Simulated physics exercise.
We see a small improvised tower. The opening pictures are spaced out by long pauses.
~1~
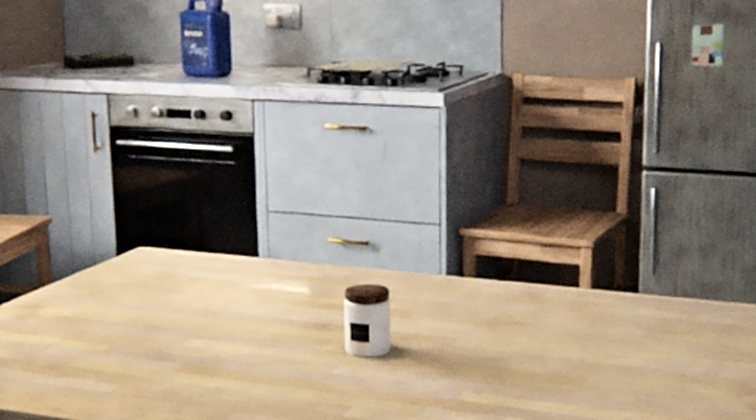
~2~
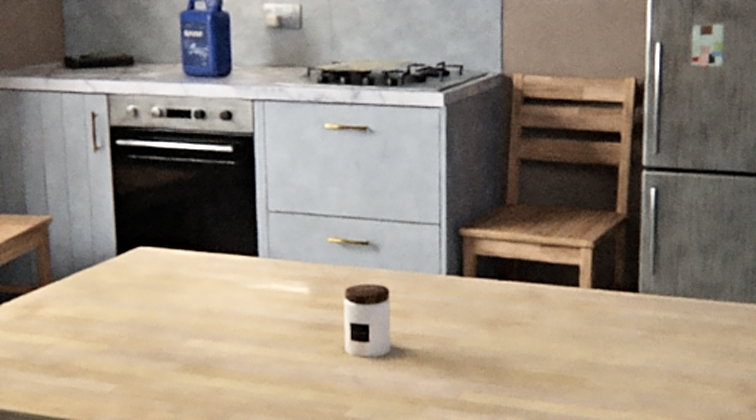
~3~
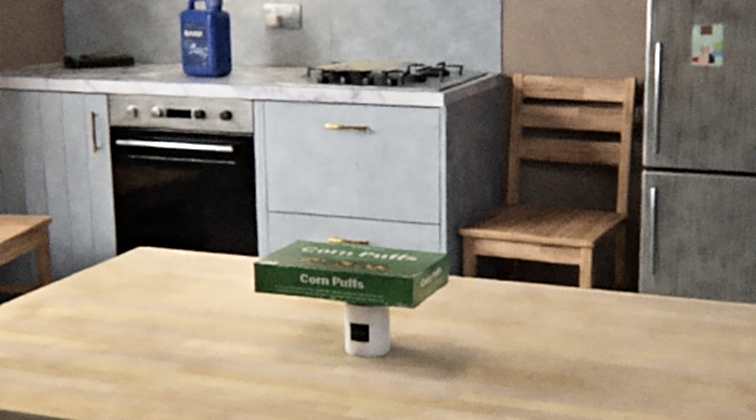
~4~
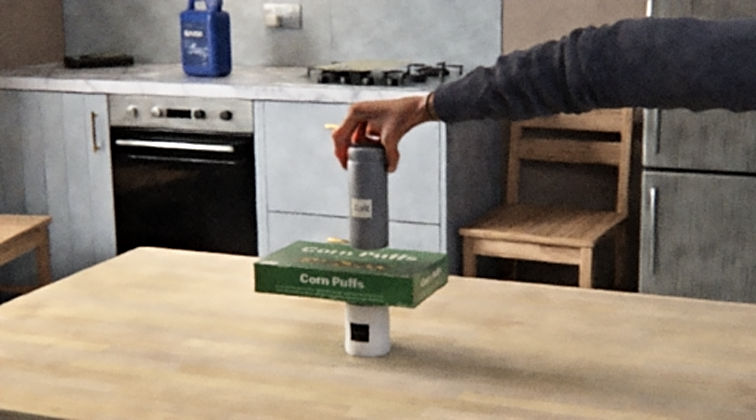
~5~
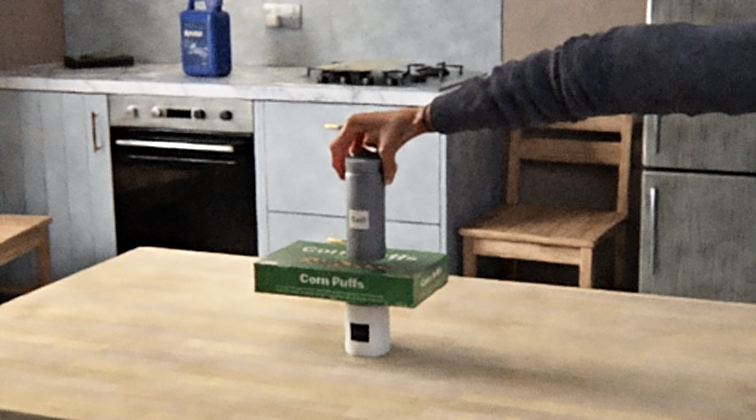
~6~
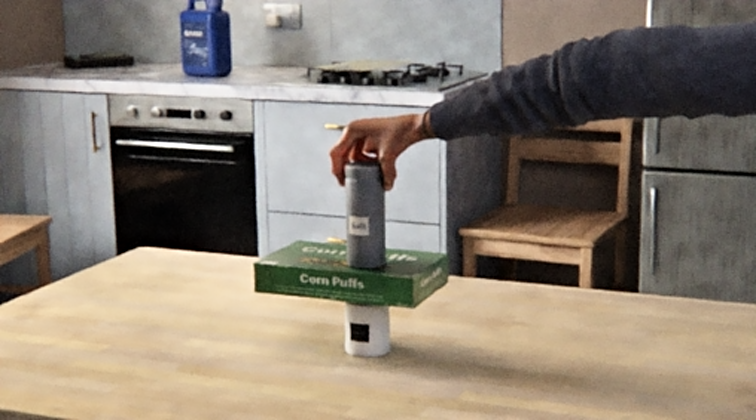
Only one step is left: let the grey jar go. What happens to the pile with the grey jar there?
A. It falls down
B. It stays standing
B, it stays standing.
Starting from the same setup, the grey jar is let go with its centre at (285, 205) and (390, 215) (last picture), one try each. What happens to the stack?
It falls the first time and does not fall the second time.
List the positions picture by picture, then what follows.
The last thing is not in view yet; white jar (367, 320), in the first frame.
The last thing is not in view yet; white jar (367, 320), in the second frame.
The last thing is not in view yet; white jar (367, 320), in the third frame.
Coming down; grey jar (369, 196); white jar (367, 320), in the fourth frame.
Coming down; grey jar (366, 208); white jar (367, 320), in the fifth frame.
In place under the hand; grey jar (366, 214); white jar (367, 320), in the sixth frame.
Then, 0.20 s later than the last frame, all is still.
Then, 0.40 s later than the last frame, grey jar resting near (366, 215).
When it is over, all 3 as before. End places, in pixels of the last picture, grey jar near (366, 215). The stack holds.
